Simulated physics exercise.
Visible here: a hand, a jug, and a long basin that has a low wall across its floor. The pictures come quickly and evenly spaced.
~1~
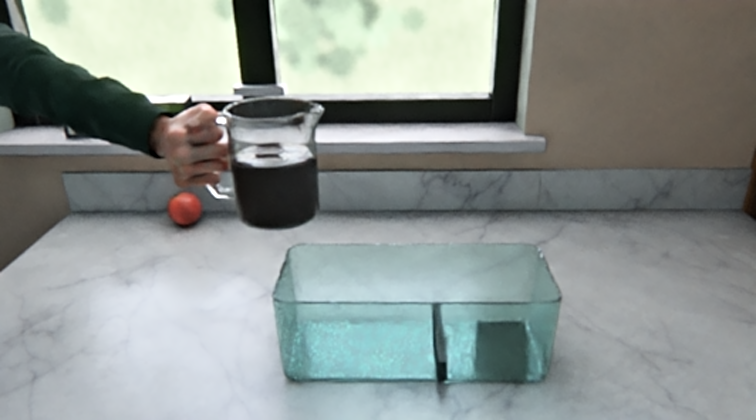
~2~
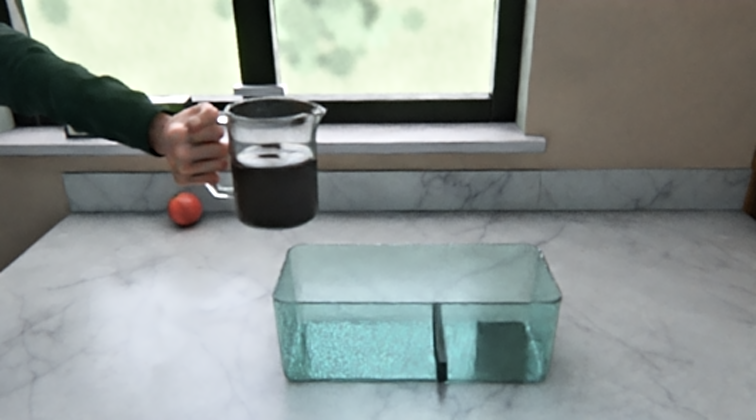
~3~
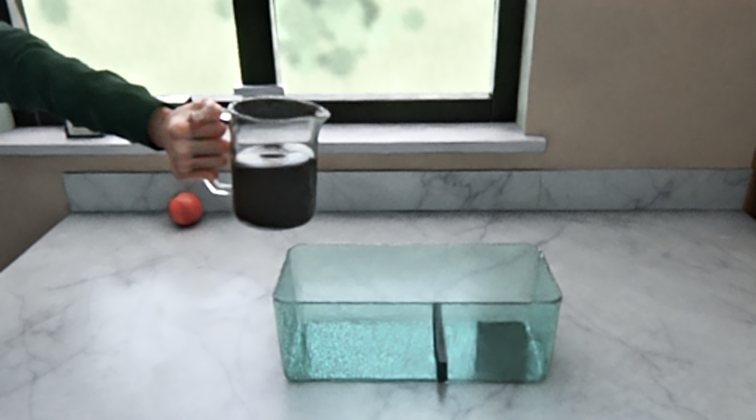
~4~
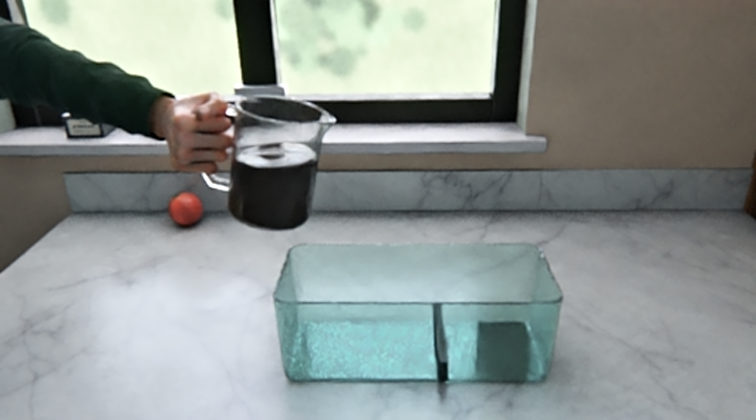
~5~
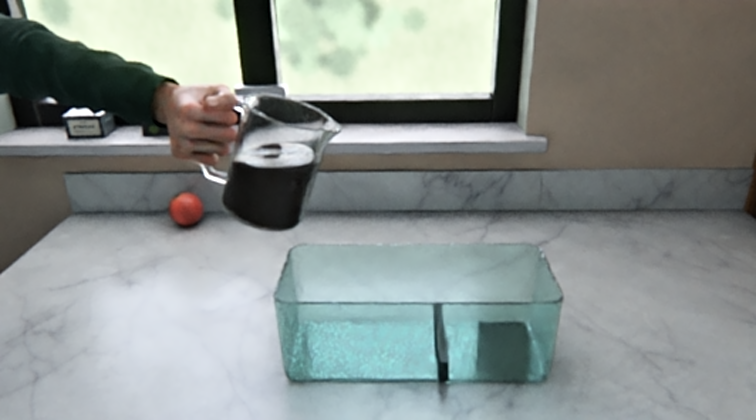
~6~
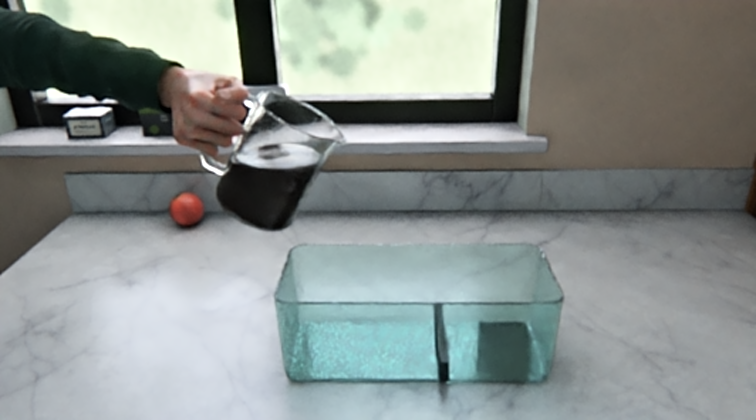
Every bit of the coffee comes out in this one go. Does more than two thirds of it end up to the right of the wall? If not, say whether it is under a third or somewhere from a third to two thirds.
Short of a third.
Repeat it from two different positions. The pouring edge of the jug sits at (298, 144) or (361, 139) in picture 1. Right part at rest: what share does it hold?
First some 15, then 5 per cent.
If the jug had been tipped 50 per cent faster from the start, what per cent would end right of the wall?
Roughly 15 in a hundred.
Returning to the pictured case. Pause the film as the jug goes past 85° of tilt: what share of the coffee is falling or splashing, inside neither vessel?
I'd put it at roughly 15 percent of it.
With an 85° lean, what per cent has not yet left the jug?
Looks like roughly 85 percent is still held.
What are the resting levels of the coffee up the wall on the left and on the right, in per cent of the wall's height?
60 per cent for the left part, 10 for the right.
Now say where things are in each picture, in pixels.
Tilt 0°; pouring edge (324, 109); surface from (235, 154) to (314, 153); the long basin's rim runs from (281, 272) to (550, 272); the wall's top is at (440, 330), in the first frame.
Tilt 1°; pouring edge (325, 110); surface from (236, 154) to (314, 153), in the second frame.
Tilt 5°; pouring edge (329, 114); surface from (236, 155) to (315, 153), in the third frame.
Tilt 11°; pouring edge (335, 120); surface from (236, 156) to (317, 154), in the fourth frame.
Tilt 19°; pouring edge (341, 130); surface from (234, 159) to (319, 155), in the fifth frame.
Tilt 29°; pouring edge (347, 141); surface from (231, 161) to (323, 156), in the sixth frame.
A moment on, the tilt is 85° and 86 per cent is still to pour, 1 is left of the wall and 0 right of it.
Next, the tilt is 106° and 30 per cent is still to pour, 47 is left of the wall and 1 right of it.
Then the tilt is 106° and 4 per cent is still to pour, 79 is left of the wall and 8 right of it.
Later the tilt is 106° and 0 per cent is still to pour, 85 is left of the wall and 12 right of it.
In the end 86 per cent lies left of the wall, 12 right of it and 3 outside.
